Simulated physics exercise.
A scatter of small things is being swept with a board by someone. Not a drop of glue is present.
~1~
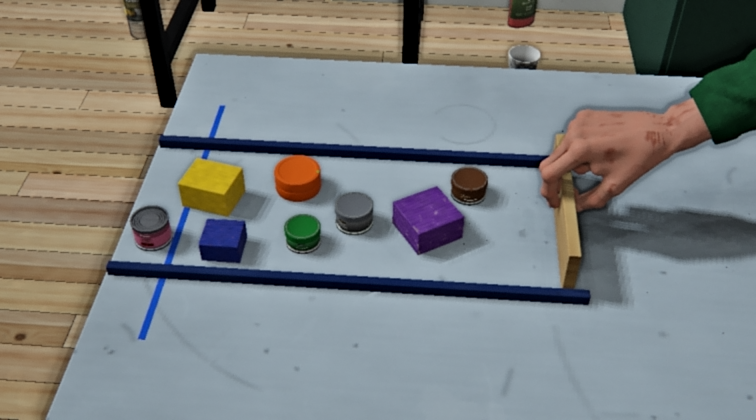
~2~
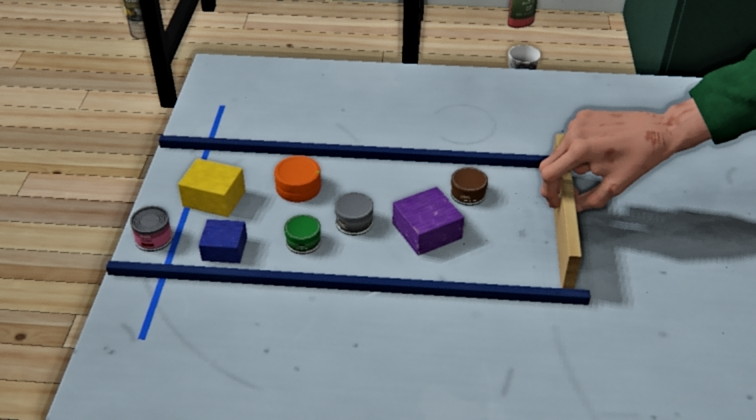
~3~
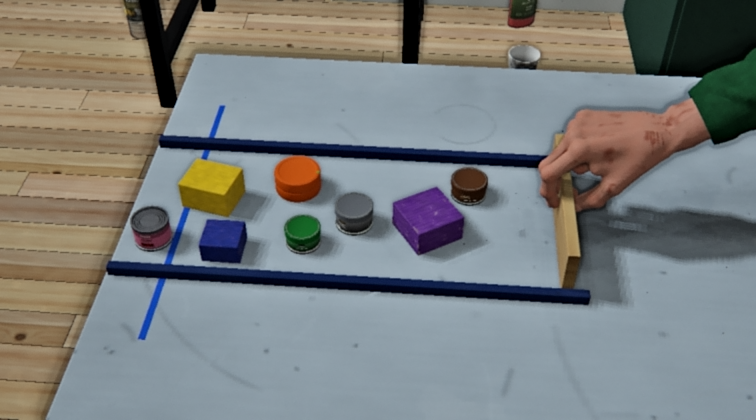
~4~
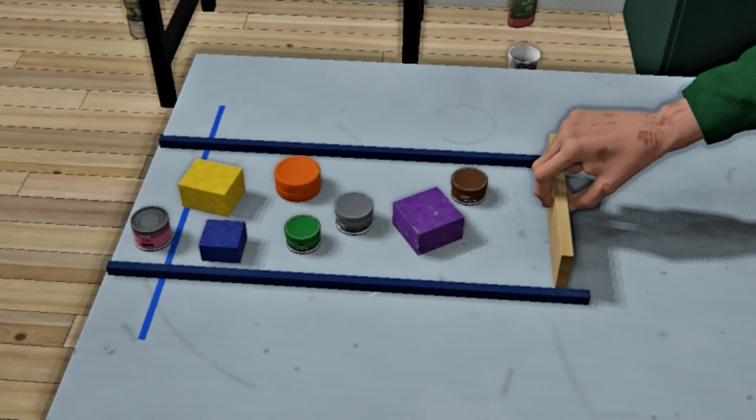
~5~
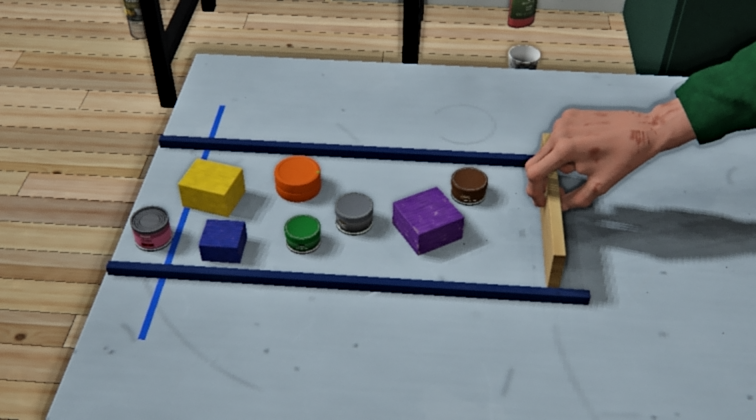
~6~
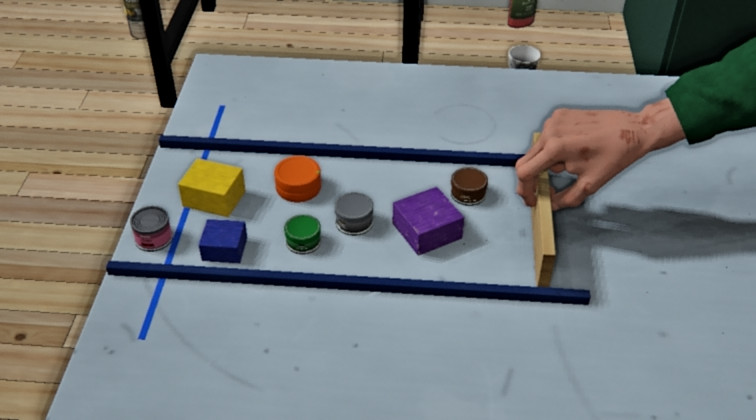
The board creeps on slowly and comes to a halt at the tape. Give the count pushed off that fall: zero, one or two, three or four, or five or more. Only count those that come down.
Ha, three or four come down.
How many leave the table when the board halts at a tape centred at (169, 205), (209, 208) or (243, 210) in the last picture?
Try 1: 5; try 2: 2; try 3: 0.
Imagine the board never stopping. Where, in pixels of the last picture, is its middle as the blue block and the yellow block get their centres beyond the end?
I reckon its middle sits around (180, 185) and then around (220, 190).
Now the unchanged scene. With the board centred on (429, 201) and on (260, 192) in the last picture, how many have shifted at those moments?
It comes to 3 for the first spot, 7 for the other.
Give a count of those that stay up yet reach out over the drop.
So the number is 2.
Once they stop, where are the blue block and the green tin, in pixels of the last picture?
The blue block at (121, 241), the green tin at (158, 230).
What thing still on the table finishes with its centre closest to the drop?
The orange lid is the one.
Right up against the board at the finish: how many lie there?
3 are in contact with it.
Early on, none off yet; pink pot at rest near (152, 229); yellow block at rest near (213, 188); blue block at rest near (223, 241).
Finally, the number that fall off is three or four; lost, grey pot, yellow block and pink pot.
